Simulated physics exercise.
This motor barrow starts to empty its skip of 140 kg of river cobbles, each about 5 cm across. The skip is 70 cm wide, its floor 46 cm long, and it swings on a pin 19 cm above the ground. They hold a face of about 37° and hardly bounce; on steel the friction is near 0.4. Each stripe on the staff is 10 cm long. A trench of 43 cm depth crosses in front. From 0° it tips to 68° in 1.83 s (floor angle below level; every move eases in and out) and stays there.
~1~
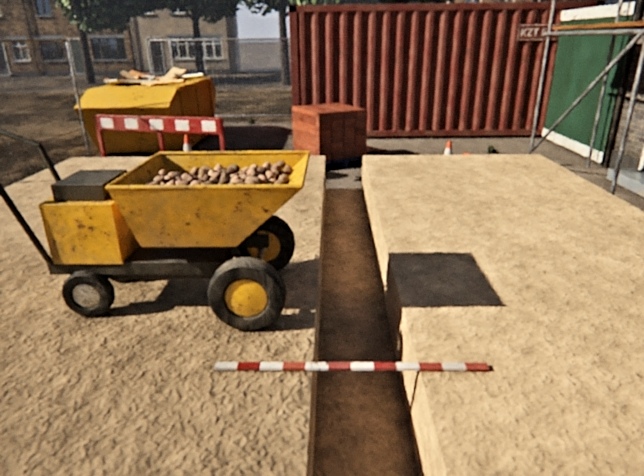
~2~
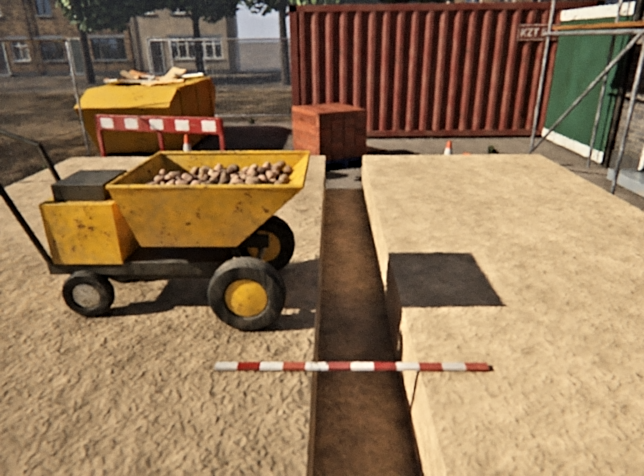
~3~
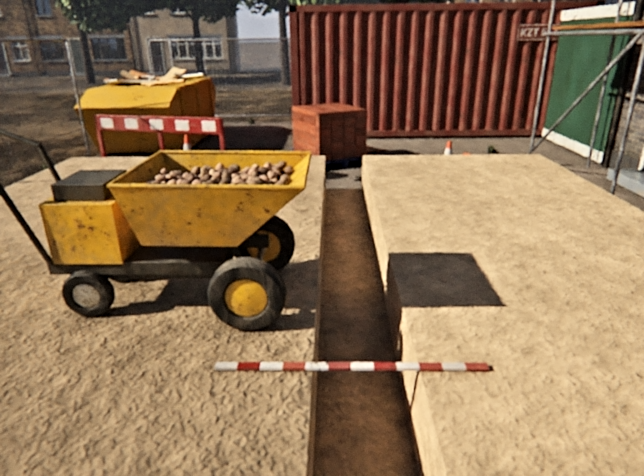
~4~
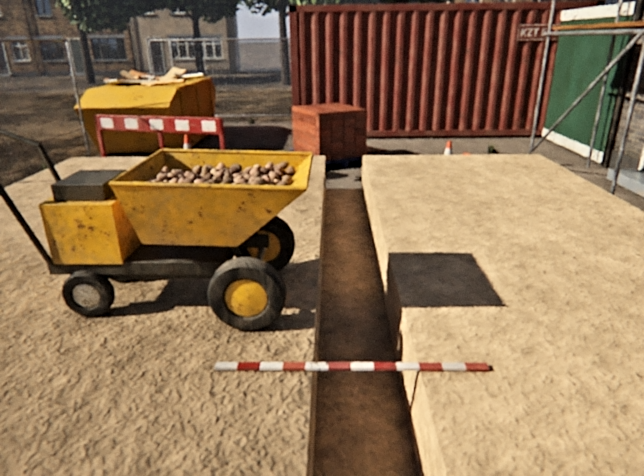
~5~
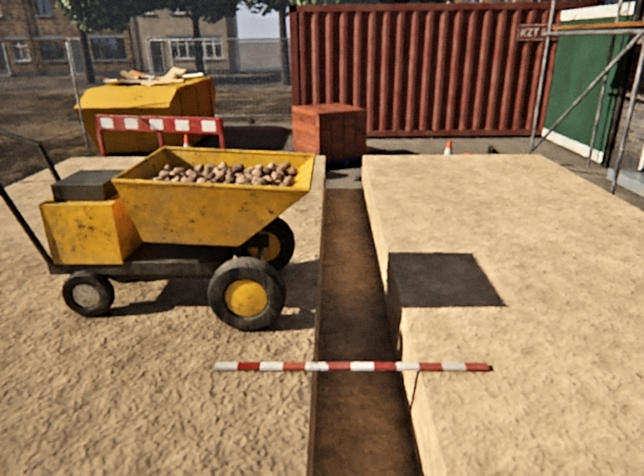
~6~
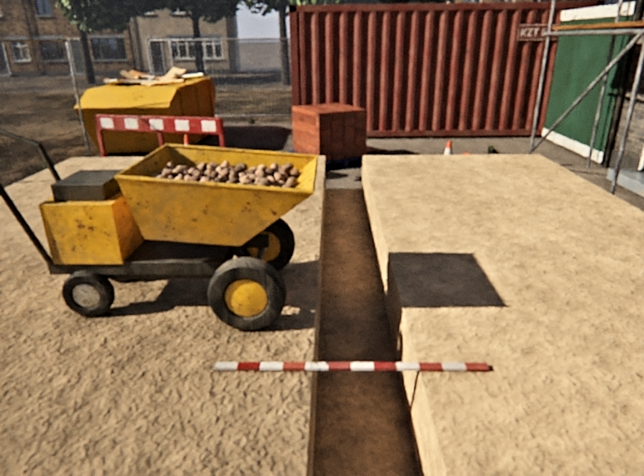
A yellow motor barrow loaded with brown cobbles stood still beside a narrow trench with a red-and-white staff lying across it, and then its skip slowly tilted a little forward, toward the right.
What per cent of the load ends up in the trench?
Roughly 64 per cent ends in the trench.
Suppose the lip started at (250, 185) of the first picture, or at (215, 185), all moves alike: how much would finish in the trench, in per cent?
Near 100 per cent from the first place, 100 from the second.
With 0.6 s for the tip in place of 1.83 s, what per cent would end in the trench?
It would be near 45 per cent.
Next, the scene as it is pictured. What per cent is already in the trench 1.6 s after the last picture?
Some 30 per cent.
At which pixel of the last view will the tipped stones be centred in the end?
Near (385, 346).
Then, 1.1 s after the last picture the floor is at 57°, 100 % in the skip; the foremost stones are at (380, 263).
Then, 1.6 s after the last picture the floor is at 68°, 44 % in the skip, 31 % in the trench, 26 % past the trench; the foremost stones are at (480, 290).
Then, 2.0 s after the last picture the floor is at 68°, 14 % in the skip, 50 % in the trench, 36 % past the trench; the foremost stones are at (538, 304).
Then, 3.9 s after the last picture the floor is at 68°, 0 % in the skip, 64 % in the trench, 36 % past the trench; the foremost stones are at (557, 308).
